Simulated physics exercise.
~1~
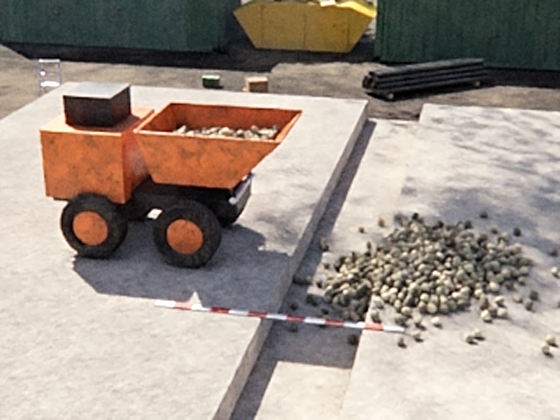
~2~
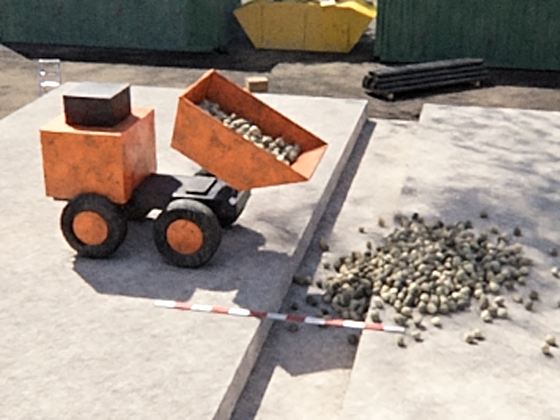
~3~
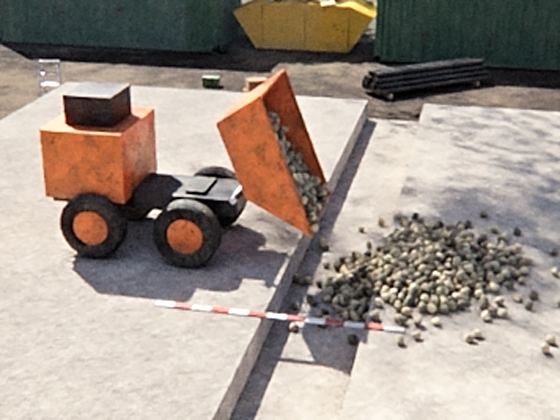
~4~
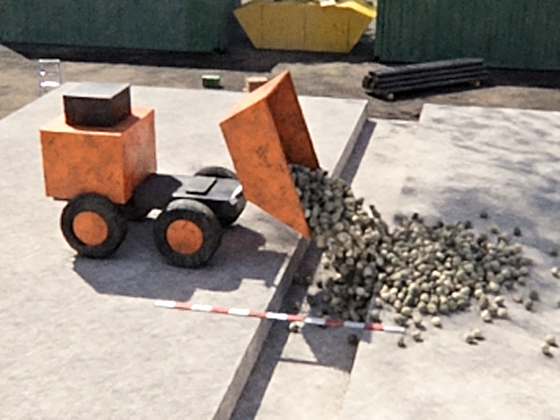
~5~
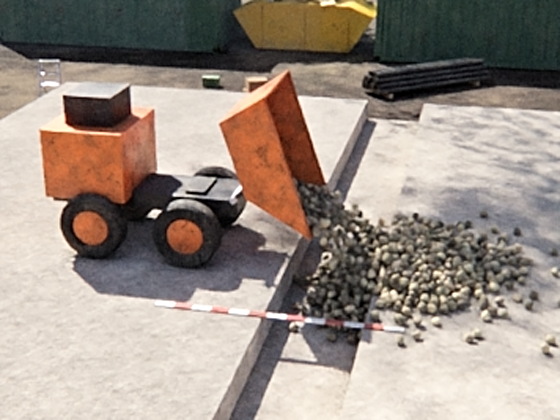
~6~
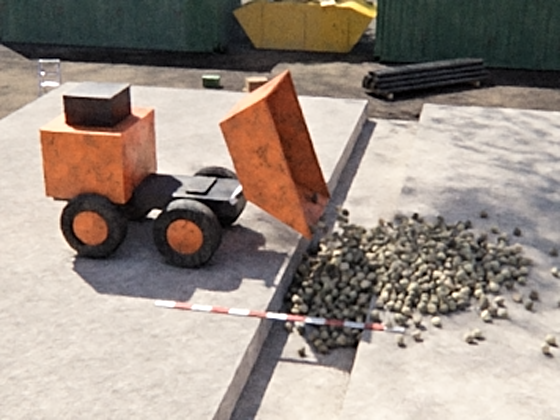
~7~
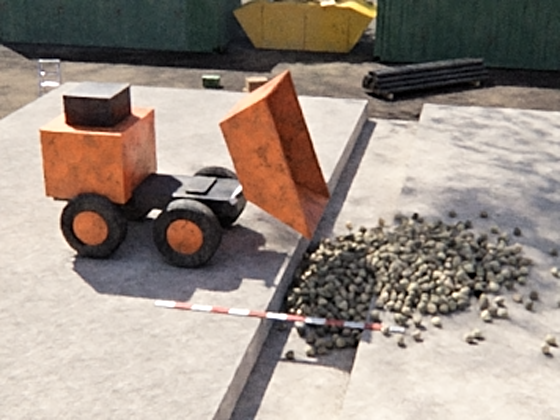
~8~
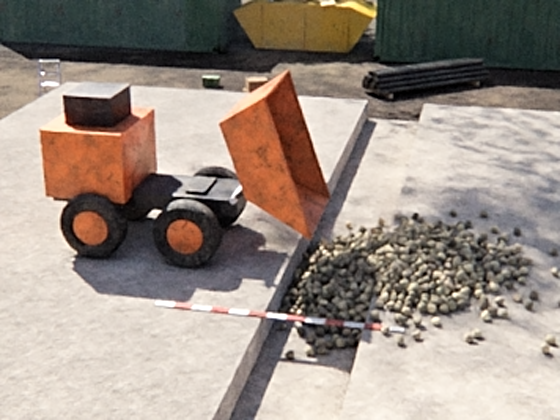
The footage shows a small orange dumper standing on a pale slab, its body tipping steeply to the right until rounded stones slide out into the trench beside an existing pile. The stones settle against the heap, and the emptied body stays raised.
